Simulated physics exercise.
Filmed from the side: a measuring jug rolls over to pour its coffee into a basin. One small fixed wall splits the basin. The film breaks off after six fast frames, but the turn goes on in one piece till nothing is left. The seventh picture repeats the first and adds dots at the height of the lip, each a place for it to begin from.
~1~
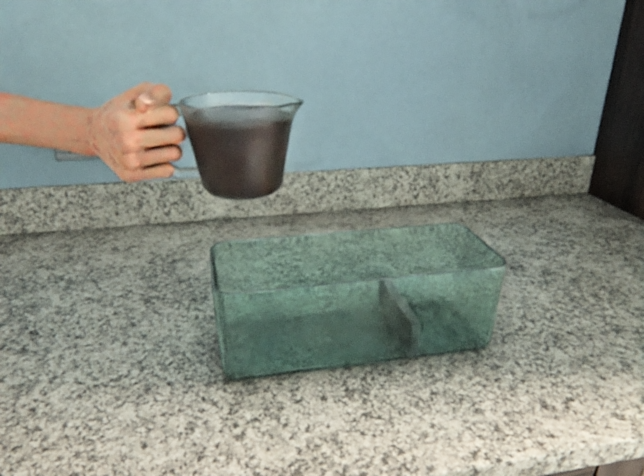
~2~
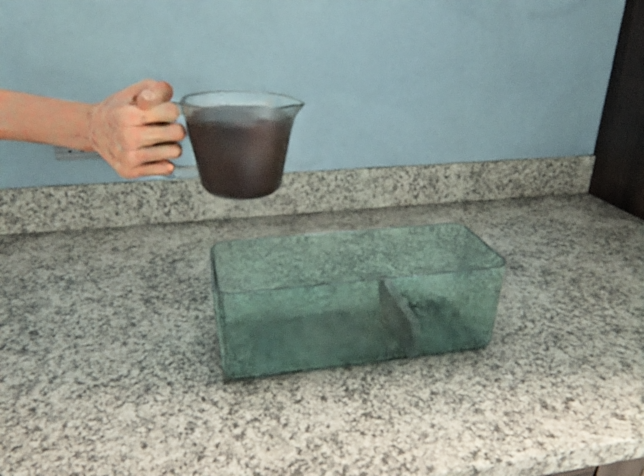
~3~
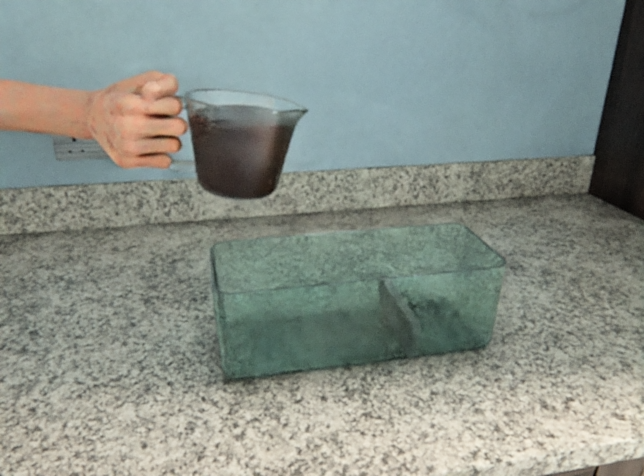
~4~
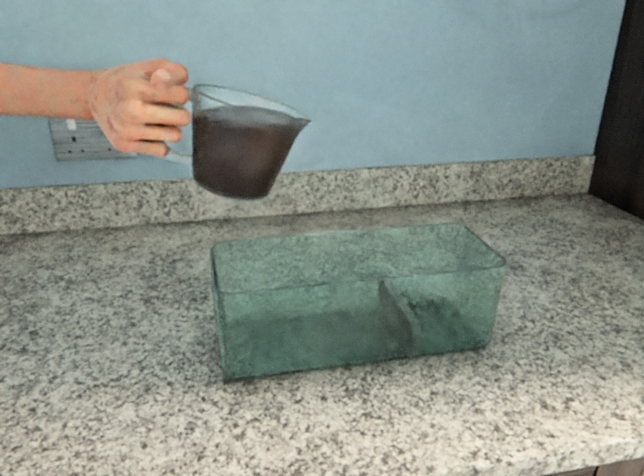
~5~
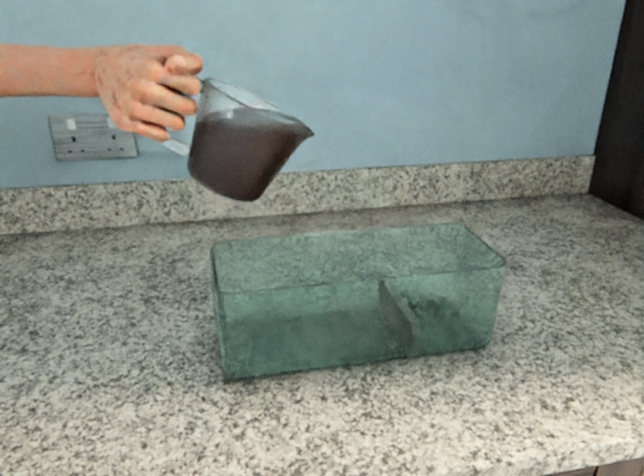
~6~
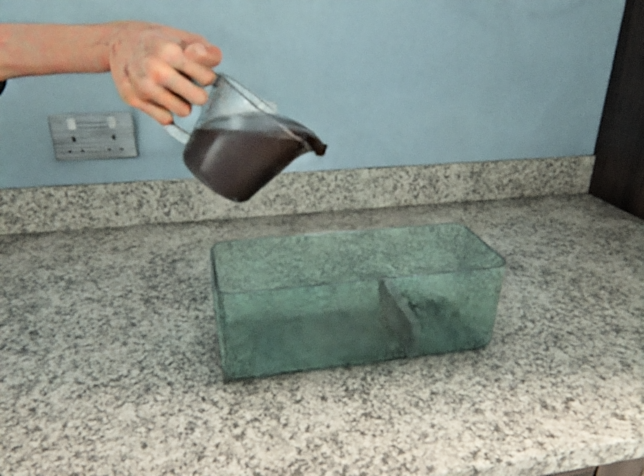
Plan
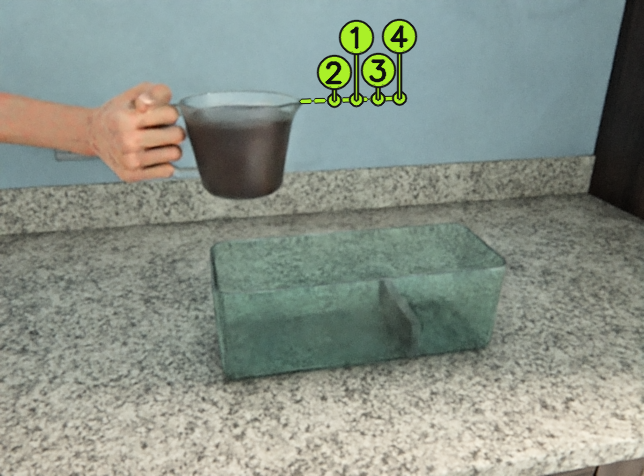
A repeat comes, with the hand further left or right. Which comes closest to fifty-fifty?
The best dot is 1.
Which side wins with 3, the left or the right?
The right one.
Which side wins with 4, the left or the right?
The right side.
On the marked copy, 1 at (356, 99); 2 at (334, 100); 3 at (378, 98); 4 at (399, 98).
If 1 is chosen, about 51 % ends left of the wall and 48 % right of it.
If 2 is chosen, about 89 % ends left of the wall and 9 % right of it.
If 3 is chosen, about 11 % ends left of the wall and 88 % right of it.
If 4 is chosen, about 13 % ends left of the wall and 84 % right of it.
